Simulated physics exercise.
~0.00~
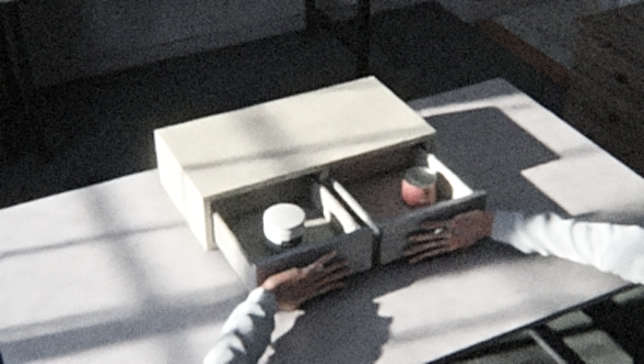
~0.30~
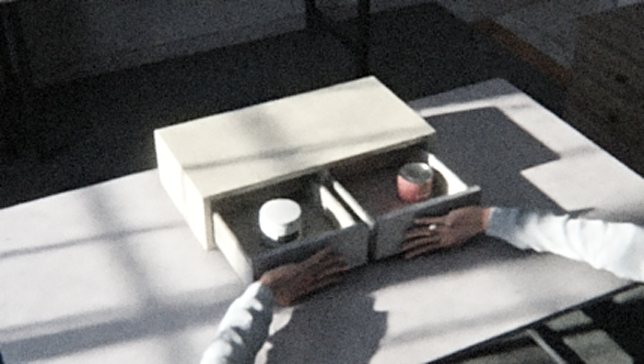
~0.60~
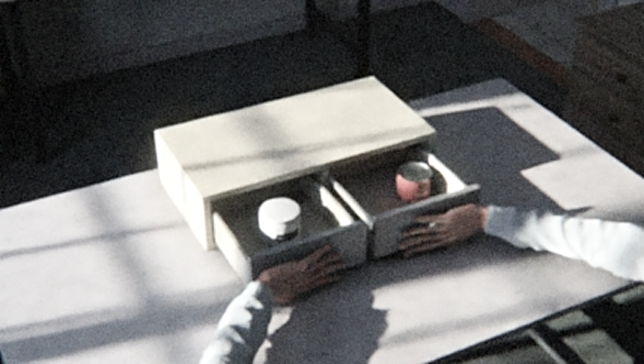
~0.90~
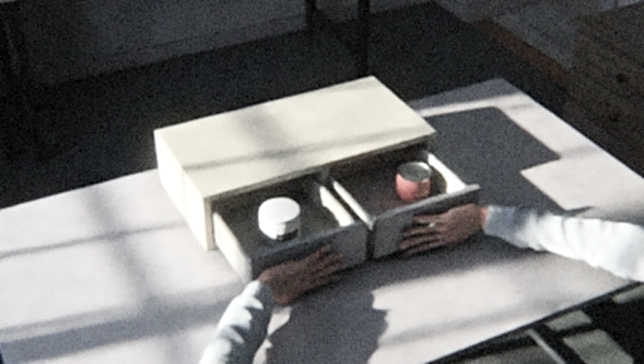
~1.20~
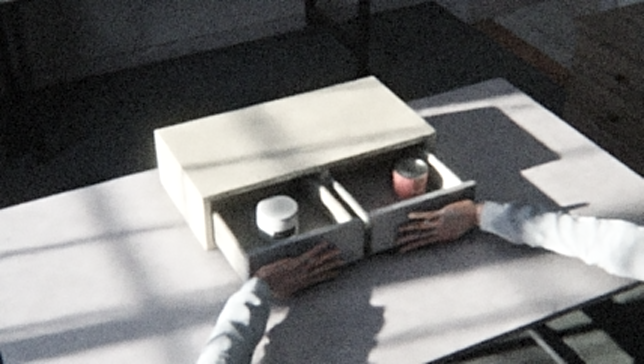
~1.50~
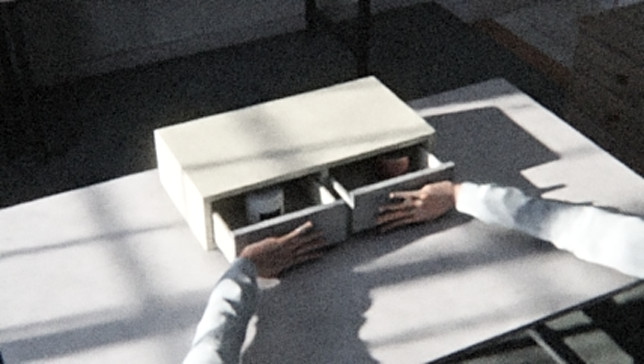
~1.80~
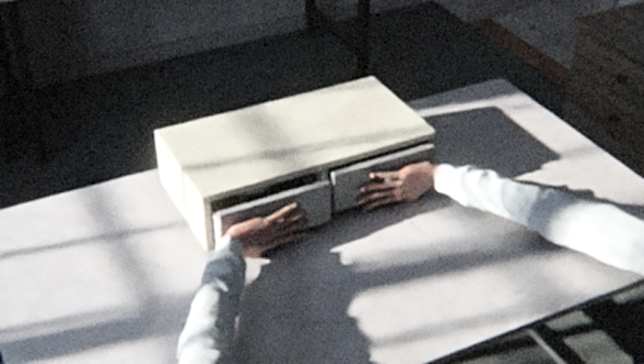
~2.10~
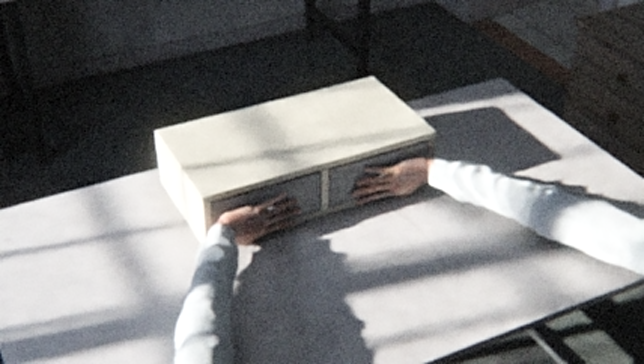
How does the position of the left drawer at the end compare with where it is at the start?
At the start the left drawer sticks out from the chest with the white jar showing inside it. By the end it has been pushed back and slightly to the left, so that it is closed inside the chest.
